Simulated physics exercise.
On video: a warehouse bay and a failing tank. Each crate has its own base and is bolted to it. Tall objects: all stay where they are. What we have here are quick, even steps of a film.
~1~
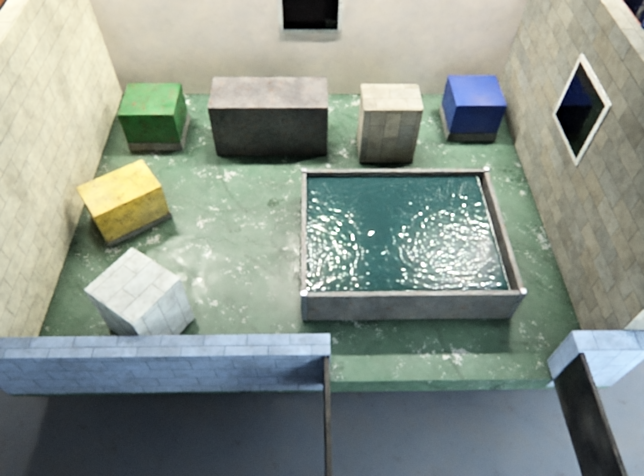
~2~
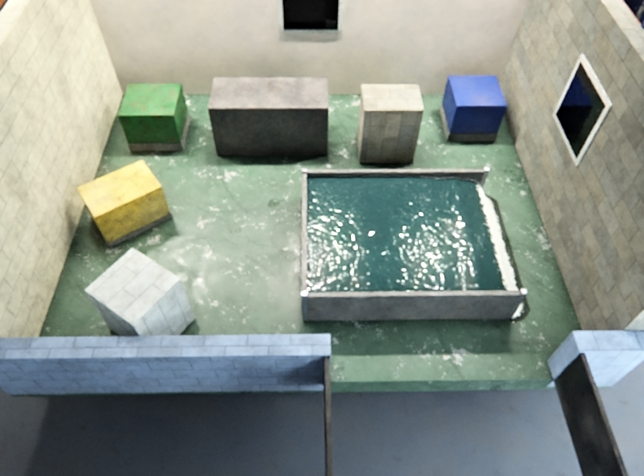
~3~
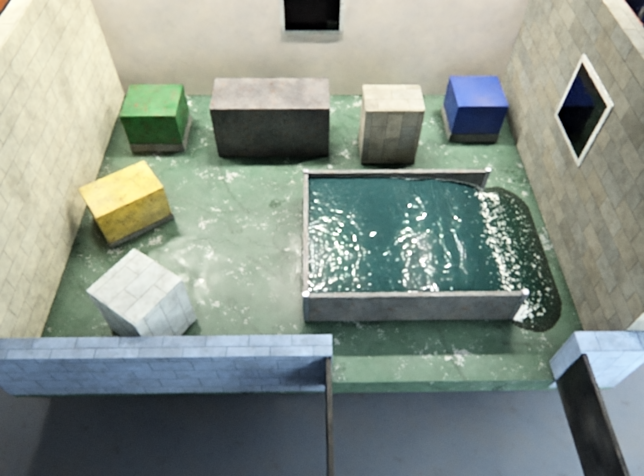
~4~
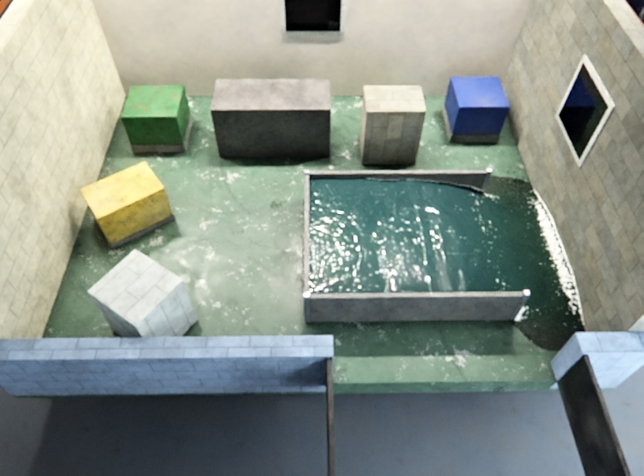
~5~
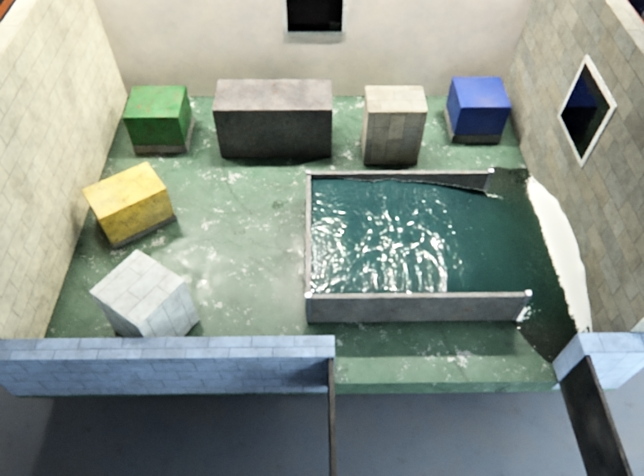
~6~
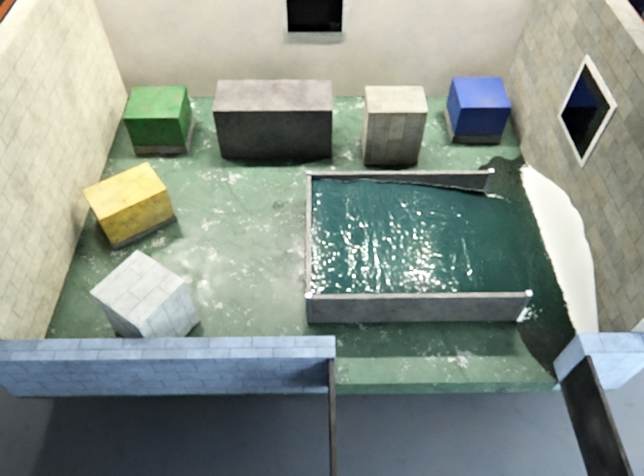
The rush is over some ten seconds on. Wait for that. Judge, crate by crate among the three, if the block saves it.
Yellow crate: Block fails, wet; blue crate: Block fails, wet; green crate: Block saves it.
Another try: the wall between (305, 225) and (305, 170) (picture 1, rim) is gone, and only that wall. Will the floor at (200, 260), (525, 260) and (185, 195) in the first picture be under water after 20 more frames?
Taking them in turn, I get sodden, then left untouched, then sodden.
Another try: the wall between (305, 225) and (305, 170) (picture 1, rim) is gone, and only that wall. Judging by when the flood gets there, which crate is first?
That would be the crate marked yellow.
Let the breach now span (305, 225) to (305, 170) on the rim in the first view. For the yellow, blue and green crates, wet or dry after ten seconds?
I'd say the yellow crate is overrun, while the blue crate stays clear and the green crate is overrun.
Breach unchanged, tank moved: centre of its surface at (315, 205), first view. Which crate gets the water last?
Answer: The yellow crate.
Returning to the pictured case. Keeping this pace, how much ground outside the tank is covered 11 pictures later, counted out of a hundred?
My guess is around 25 in a hundred.
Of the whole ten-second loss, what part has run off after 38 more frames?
It comes to around 75 per cent.
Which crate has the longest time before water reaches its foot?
The answer here is the crate marked yellow.
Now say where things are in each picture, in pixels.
Still water in the tank at (403, 230), in the first frame.
The front is at a hidden place, out from the gap at (492, 245), in the second frame.
Water pours out at (493, 247) and has run to (500, 192), in the third frame.
Water pours out at (494, 248) and has run to (531, 190), in the fourth frame.
The front is at (527, 173), out from the gap at (496, 248), in the fifth frame.
The front is at (523, 160), out from the gap at (496, 248), in the sixth frame.
A moment on, water covers 15 % of the floor; the yellow crate not reached, the blue crate water round its plinth, the green crate not reached.
Next, water covers 25 % of the floor; the yellow crate not reached, the blue crate water round its plinth, the green crate not reached.
Then, water covers 45 % of the floor; the yellow crate not reached, the blue crate water round its plinth, the green crate not reached.
Later, water covers 80 % of the floor; the yellow crate water round its plinth, the blue crate water round its plinth, the green crate water round its plinth.
In the end, water covers 100 % of the floor; the yellow crate was topped, the blue crate was topped, the green crate stayed above the water.
